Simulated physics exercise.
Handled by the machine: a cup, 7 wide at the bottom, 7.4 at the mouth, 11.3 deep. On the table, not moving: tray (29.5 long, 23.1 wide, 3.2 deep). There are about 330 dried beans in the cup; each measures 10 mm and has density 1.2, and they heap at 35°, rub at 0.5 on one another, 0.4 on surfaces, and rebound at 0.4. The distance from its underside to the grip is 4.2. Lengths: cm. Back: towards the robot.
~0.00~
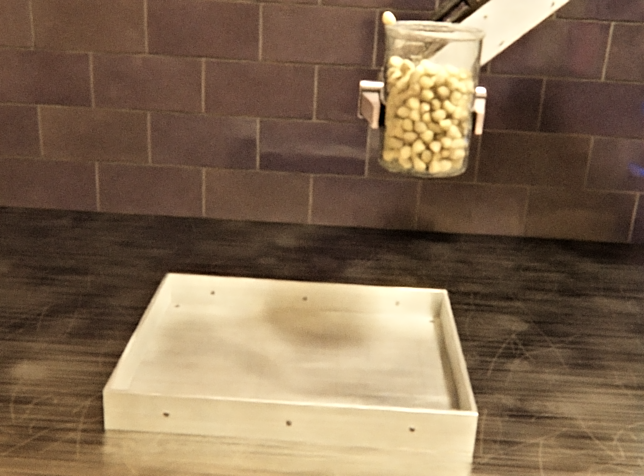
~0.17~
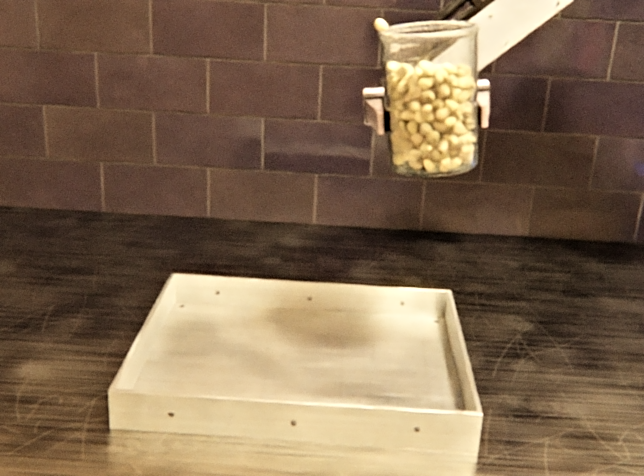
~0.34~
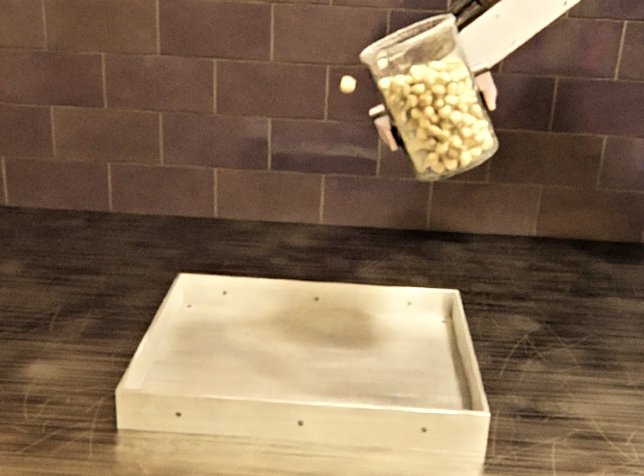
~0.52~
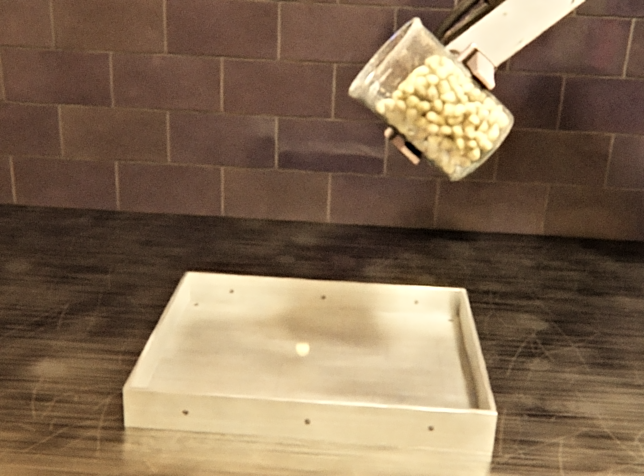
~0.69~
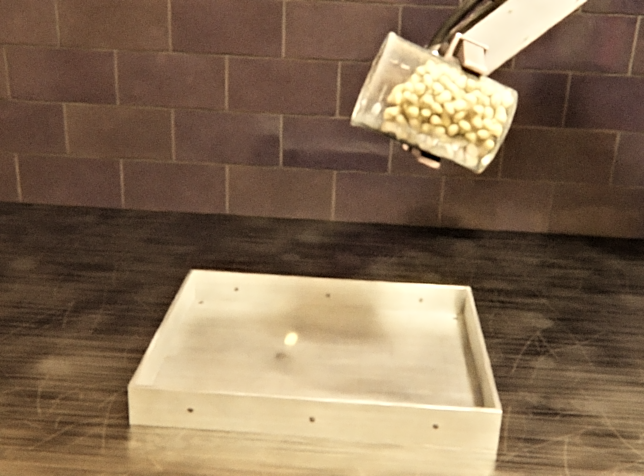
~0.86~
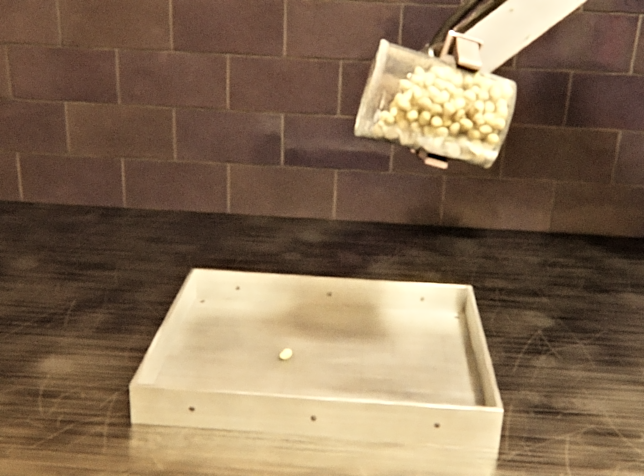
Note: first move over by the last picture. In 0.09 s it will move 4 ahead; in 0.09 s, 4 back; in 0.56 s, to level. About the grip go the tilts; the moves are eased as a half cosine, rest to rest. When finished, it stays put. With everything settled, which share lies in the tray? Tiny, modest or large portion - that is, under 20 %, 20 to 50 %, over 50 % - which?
A modest portion.
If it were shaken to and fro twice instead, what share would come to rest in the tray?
About 45 %.
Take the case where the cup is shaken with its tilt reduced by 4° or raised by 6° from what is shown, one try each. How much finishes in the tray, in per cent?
It would be around 25 and 50 per cent.
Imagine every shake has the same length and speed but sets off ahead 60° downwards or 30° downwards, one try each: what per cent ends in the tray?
It comes to around 5 per cent on the first try and around 15 per cent on the second.
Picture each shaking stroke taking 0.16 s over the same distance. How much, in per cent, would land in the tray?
About 10 per cent, then.
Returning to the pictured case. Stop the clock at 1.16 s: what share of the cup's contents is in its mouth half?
Around 55 in a hundred.
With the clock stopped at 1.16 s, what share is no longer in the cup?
By then near 35 % is out.
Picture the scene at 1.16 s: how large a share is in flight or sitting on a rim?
Around 34 percent of the load.
After 1.16 s, tilted 69° forward, highest piece 27 above the table; 209 in the cup, 10 in the tray, 114 in flight or on a rim.
After 1.45 s, tilted 13° forward, highest piece 30 above the table; 201 in the cup, 121 in the tray, 11 on the table or floor.
After 1.80 s, level, highest piece 28 above the table; 201 in the cup, 121 in the tray, 11 on the table or floor.
After 2.85 s, level, highest piece 28 above the table; 201 in the cup, 121 in the tray, 11 on the table or floor.
In the end, 201 in the cup, 121 in the tray, 11 on the table or floor. That is 36 % in the tray.
